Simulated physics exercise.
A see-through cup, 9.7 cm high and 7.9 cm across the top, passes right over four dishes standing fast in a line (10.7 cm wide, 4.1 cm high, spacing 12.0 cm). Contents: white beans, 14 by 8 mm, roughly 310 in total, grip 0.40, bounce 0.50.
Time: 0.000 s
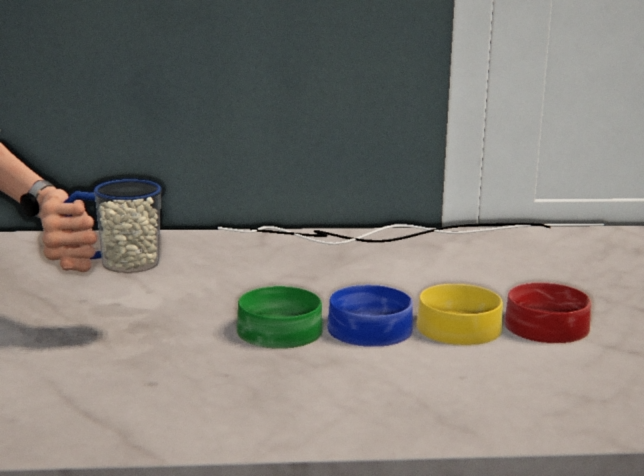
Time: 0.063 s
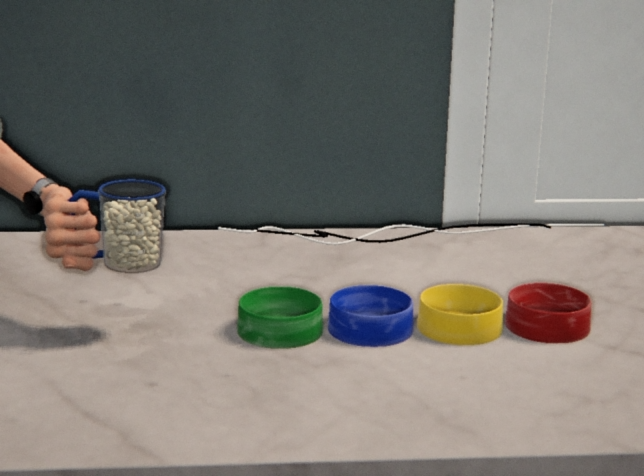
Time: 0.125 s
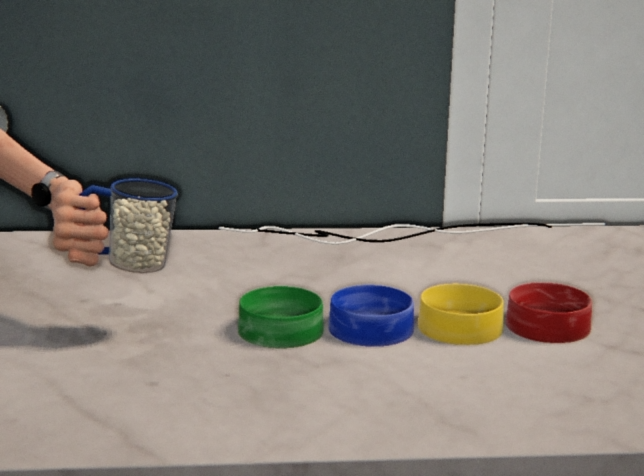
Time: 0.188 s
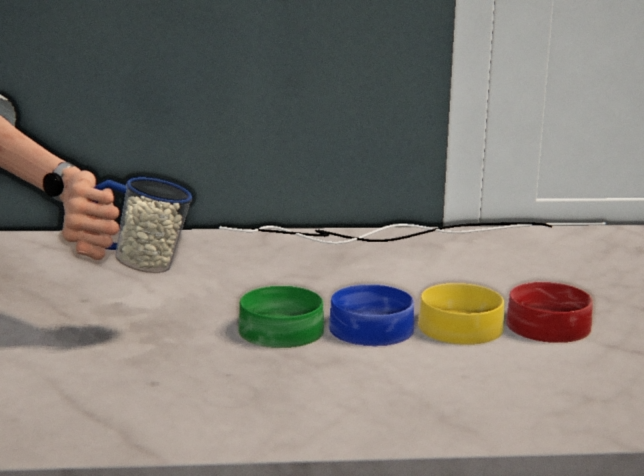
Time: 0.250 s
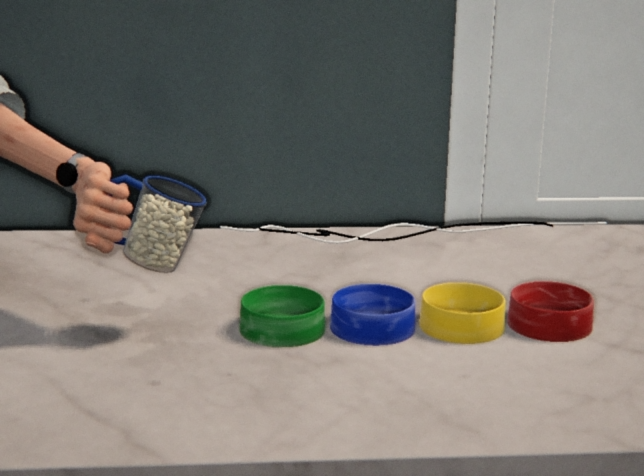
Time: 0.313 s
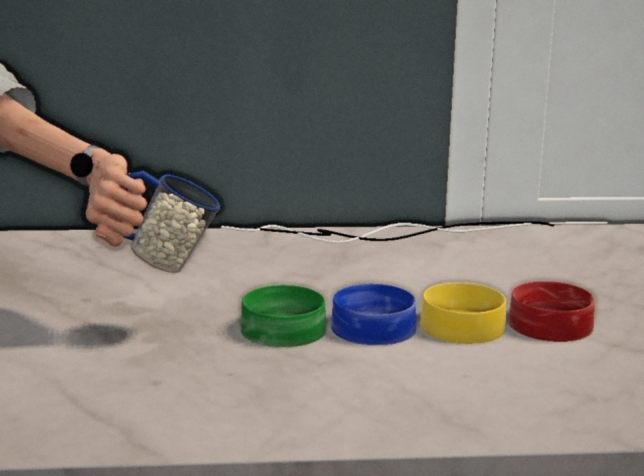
We see a hand holding a clear cup of white beans by its handle, moving it slowly right and steadily tilting it rightward, while green, blue, yellow and red dishes sit still in a row on the counter.
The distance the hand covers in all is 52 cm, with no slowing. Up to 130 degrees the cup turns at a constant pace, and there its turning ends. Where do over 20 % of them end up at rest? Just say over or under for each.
Going through them: Red comes out under, blue comes out over, green comes out under, yellow comes out under, counter comes out under.
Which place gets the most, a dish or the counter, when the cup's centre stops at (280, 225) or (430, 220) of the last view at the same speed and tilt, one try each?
On the first run most goes to green, and on the second to blue.
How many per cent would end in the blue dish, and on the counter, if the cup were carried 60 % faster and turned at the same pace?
Result - blue dish: 0; counter: 20.
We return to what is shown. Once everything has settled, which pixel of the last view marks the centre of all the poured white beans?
Once everything settles, the centre is around (379, 312).
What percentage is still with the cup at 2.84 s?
It should be near 0 per cent.
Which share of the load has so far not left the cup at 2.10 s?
I reckon around 0 per cent.
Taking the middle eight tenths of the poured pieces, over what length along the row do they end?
Spread: Around 7 cm.
Then, at 1.38 s, tilt 130 degrees; cup holds 5 %, blue 85 %, green 5 %.
Then, at 2.10 s, tilt 130 degrees; cup holds 0 %, blue 90 %, green 5 %.
Then, at 2.84 s, tilt 130 degrees; cup holds 0 %, blue 90 %, green 5 %.
In the end, at 3.1 s, red 0 %, blue 90 %, green 5 %, yellow 0 %, counter 5 %.
